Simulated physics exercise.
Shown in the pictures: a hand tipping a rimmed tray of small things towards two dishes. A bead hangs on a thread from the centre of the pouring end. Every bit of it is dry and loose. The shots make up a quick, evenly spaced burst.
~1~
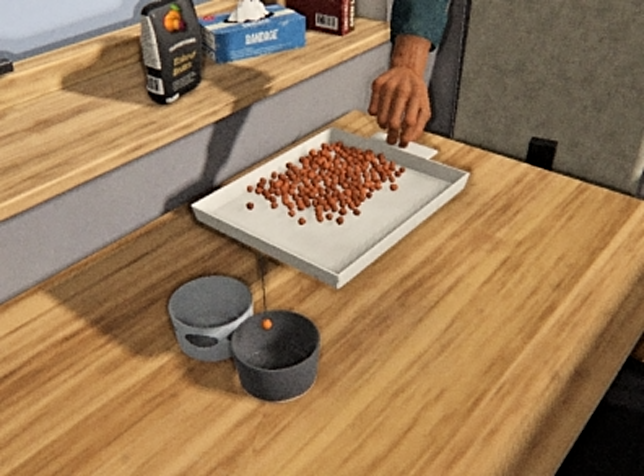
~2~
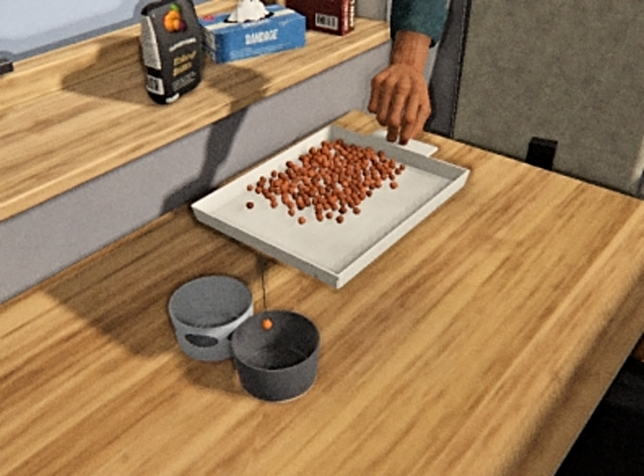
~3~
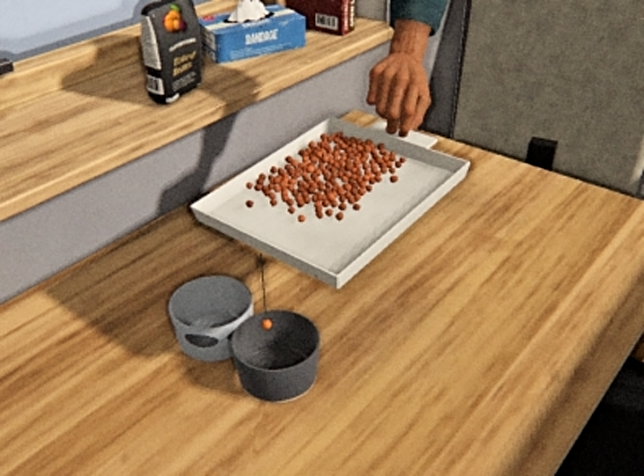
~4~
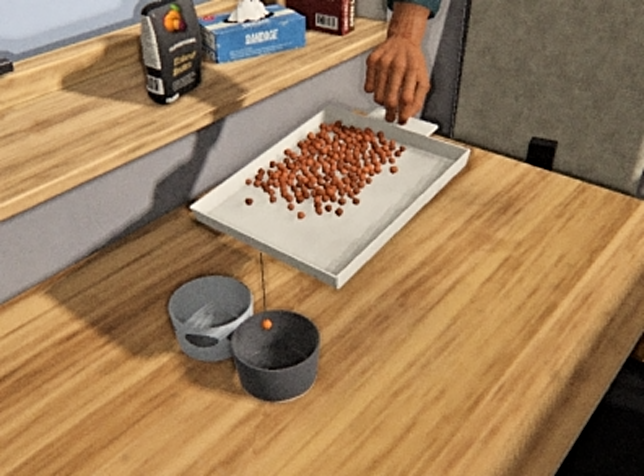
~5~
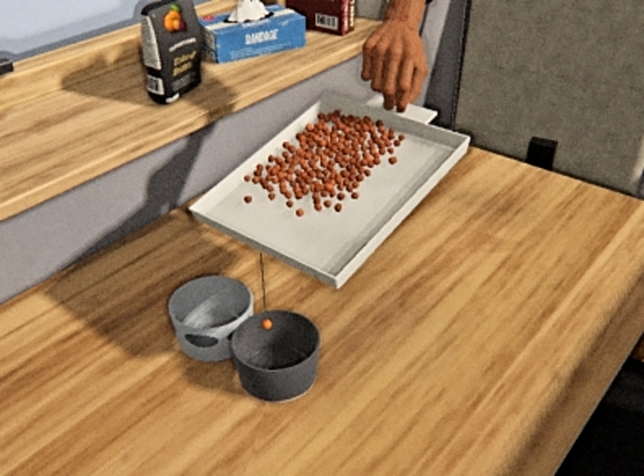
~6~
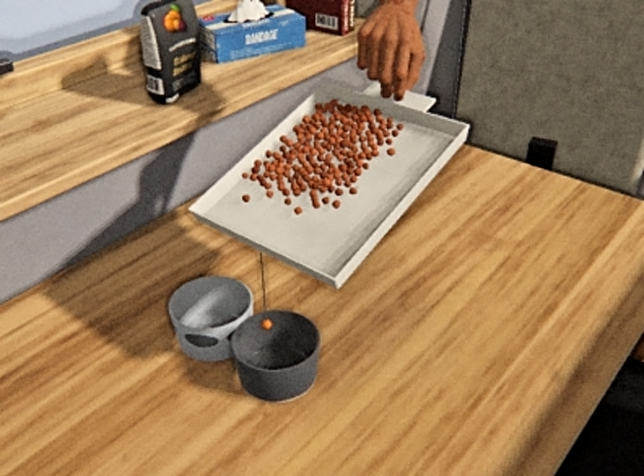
At the start, a hand holds the far end of a white rimmed tray of small reddish-brown pellets, its near end above two grey dishes and a hanging orange bead. The hand then raises the far end gradually, tilting the tray more steeply, and the pellets shift slightly towards the lower end.
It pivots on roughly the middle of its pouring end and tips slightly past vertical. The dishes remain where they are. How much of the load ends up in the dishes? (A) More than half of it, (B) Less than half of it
The answer is B.
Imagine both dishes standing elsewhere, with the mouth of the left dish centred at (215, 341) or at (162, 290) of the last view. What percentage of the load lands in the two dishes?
That makes 90 per cent, followed by 50 per cent.
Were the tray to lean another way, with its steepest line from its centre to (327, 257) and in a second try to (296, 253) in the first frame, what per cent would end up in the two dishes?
About 10 and 20 per cent.
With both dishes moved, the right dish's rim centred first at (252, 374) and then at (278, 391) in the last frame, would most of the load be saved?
Result, first setup: A majority share; second setup: A majority share.
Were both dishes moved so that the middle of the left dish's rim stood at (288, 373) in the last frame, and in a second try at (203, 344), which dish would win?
Try 1: The leftmost dish; try 2: The leftmost dish.
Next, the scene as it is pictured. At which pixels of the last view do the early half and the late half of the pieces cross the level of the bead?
The leading part at (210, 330), the rest of it at (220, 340).
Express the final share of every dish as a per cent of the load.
So the left dish gets 10 % of the load, while the right one gets 10 %.
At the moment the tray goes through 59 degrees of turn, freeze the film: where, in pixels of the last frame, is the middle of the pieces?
Somewhere about pixel (247, 222).
Shortly afterwards, tray tipped steeply; all but a few on the tray; a little in the air.
Next, tray tipped right over; the bulk on the tray; only a few in the left dish; a little outside both; only a few in the air.
Some moments later, tray tipped past a quarter turn; a little in the right dish; a little in the left dish; the bulk outside both.
In the end, tray tipped past a quarter turn; a little in the right dish; a little in the left dish; the bulk outside both.
